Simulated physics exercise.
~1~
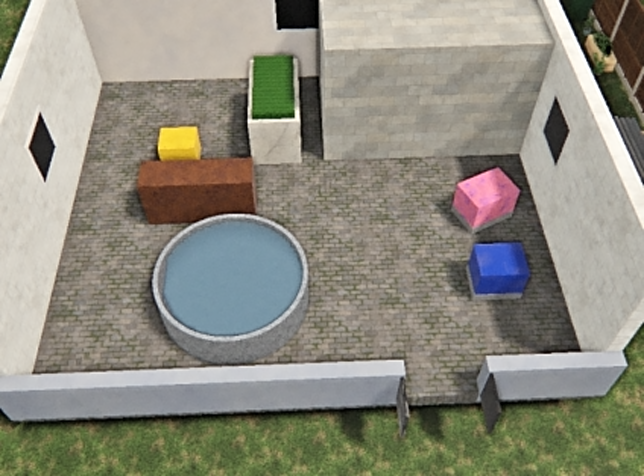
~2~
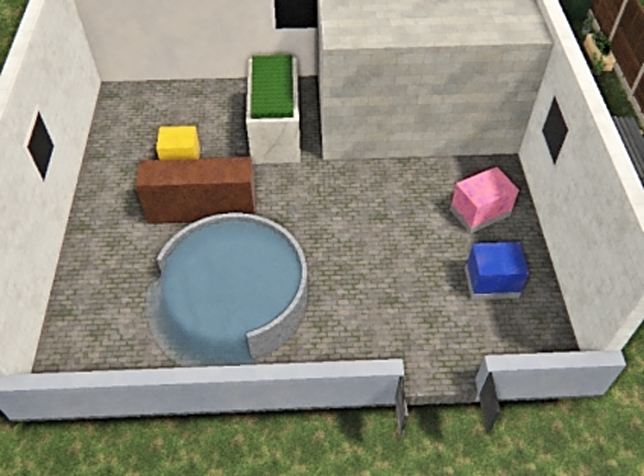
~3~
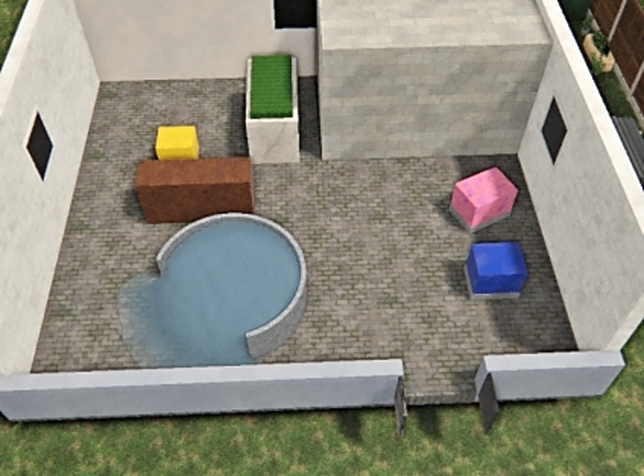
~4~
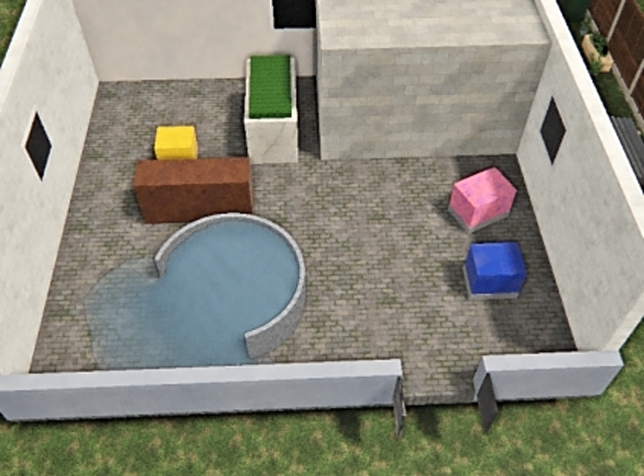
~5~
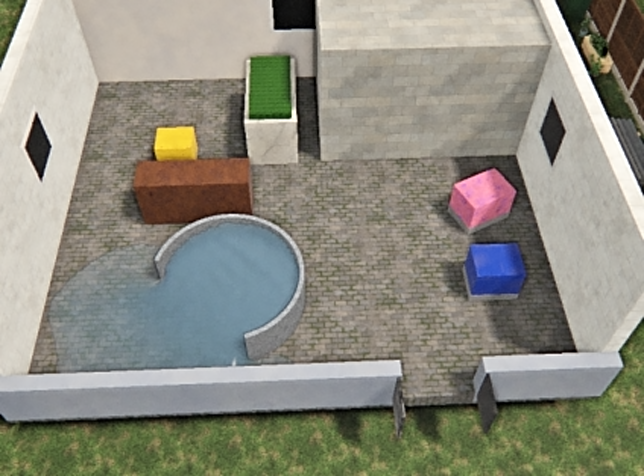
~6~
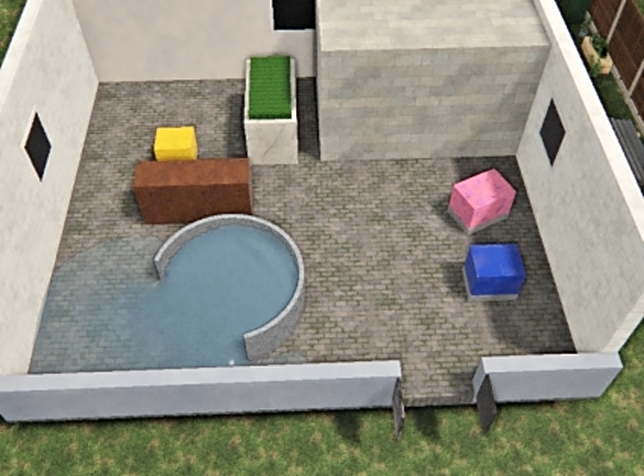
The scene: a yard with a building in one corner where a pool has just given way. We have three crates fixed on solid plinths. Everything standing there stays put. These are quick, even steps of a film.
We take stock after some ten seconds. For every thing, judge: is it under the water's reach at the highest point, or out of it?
In order: The blue crate is spared. The yellow crate is hit. The pink crate is spared.
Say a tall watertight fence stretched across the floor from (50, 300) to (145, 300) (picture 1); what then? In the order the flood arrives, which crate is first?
I'd go with the blue crate.
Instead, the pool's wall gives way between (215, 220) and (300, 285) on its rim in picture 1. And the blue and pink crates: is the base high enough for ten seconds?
I expect blue goes wet while pink goes wet.
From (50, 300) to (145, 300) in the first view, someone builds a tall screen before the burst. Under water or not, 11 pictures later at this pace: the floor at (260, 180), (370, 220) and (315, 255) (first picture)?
As listed: Clear, free of water, free of water.
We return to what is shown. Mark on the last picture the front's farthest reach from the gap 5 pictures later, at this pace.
I'd say at around (447, 370).
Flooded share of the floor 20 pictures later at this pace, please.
Close to 55 in a hundred, I think.
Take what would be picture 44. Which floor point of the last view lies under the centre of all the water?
About (209, 227).
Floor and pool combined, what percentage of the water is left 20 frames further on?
Estimate: Near 100 %.
A moment on, water covers 20 % of the floor; the blue crate not reached, the yellow crate not reached, the pink crate not reached.
Next, water covers 30 % of the floor; the blue crate water round its plinth, the yellow crate not reached, the pink crate not reached.
Then, water covers 55 % of the floor; the blue crate water round its plinth, the yellow crate water round its plinth, the pink crate water round its plinth.
Later, water covers 85 % of the floor; the blue crate water round its plinth, the yellow crate water round its plinth, the pink crate water round its plinth.
In the end, water covers 95 % of the floor; the blue crate stayed above the water, the yellow crate was topped, the pink crate stayed above the water.
